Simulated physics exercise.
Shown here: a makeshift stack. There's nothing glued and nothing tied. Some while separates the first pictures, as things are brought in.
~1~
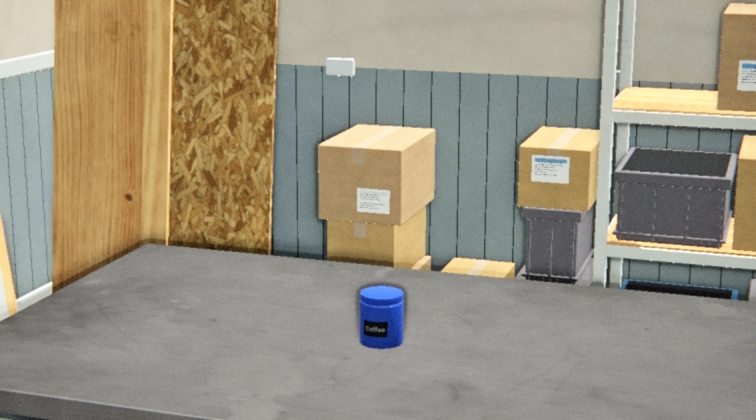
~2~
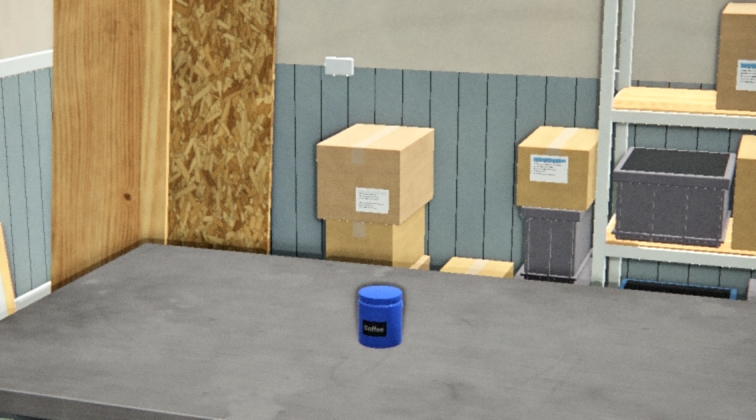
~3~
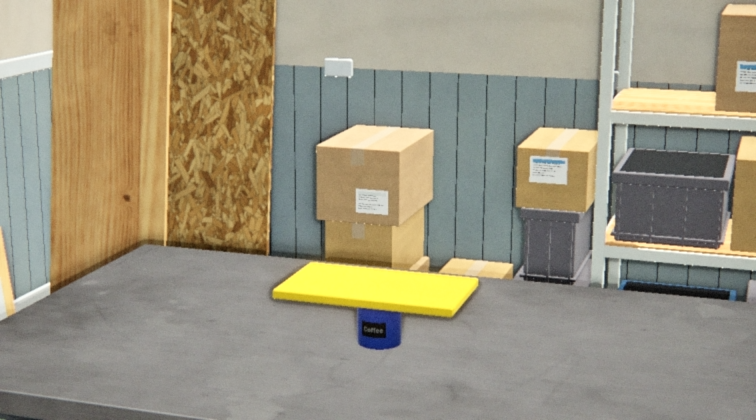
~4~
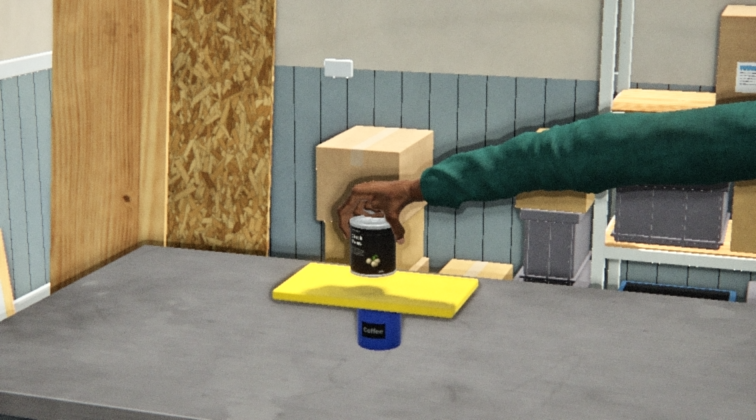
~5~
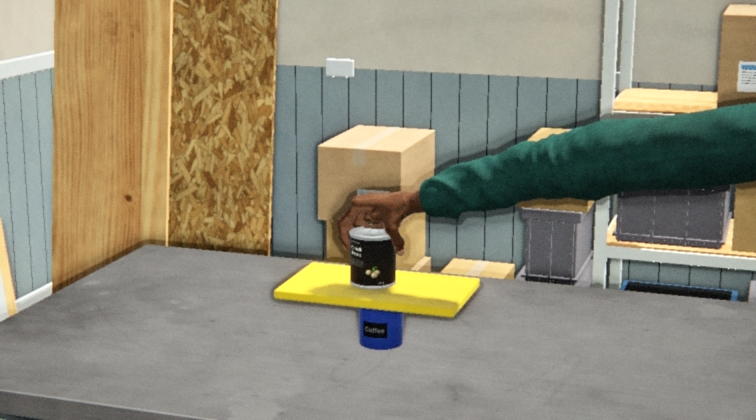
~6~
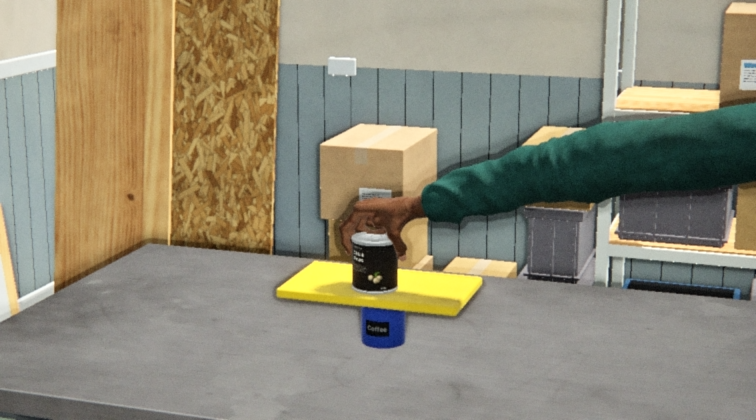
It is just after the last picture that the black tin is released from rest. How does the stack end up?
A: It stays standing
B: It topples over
A, it stays standing.
Then, 0.50 s on from there, no change.
Then, 1.30 s on from there, black tin resting near (375, 263).
In the end, all 3 unmoved. At the end, from the last picture's camera, black tin near (375, 263). The stack holds.
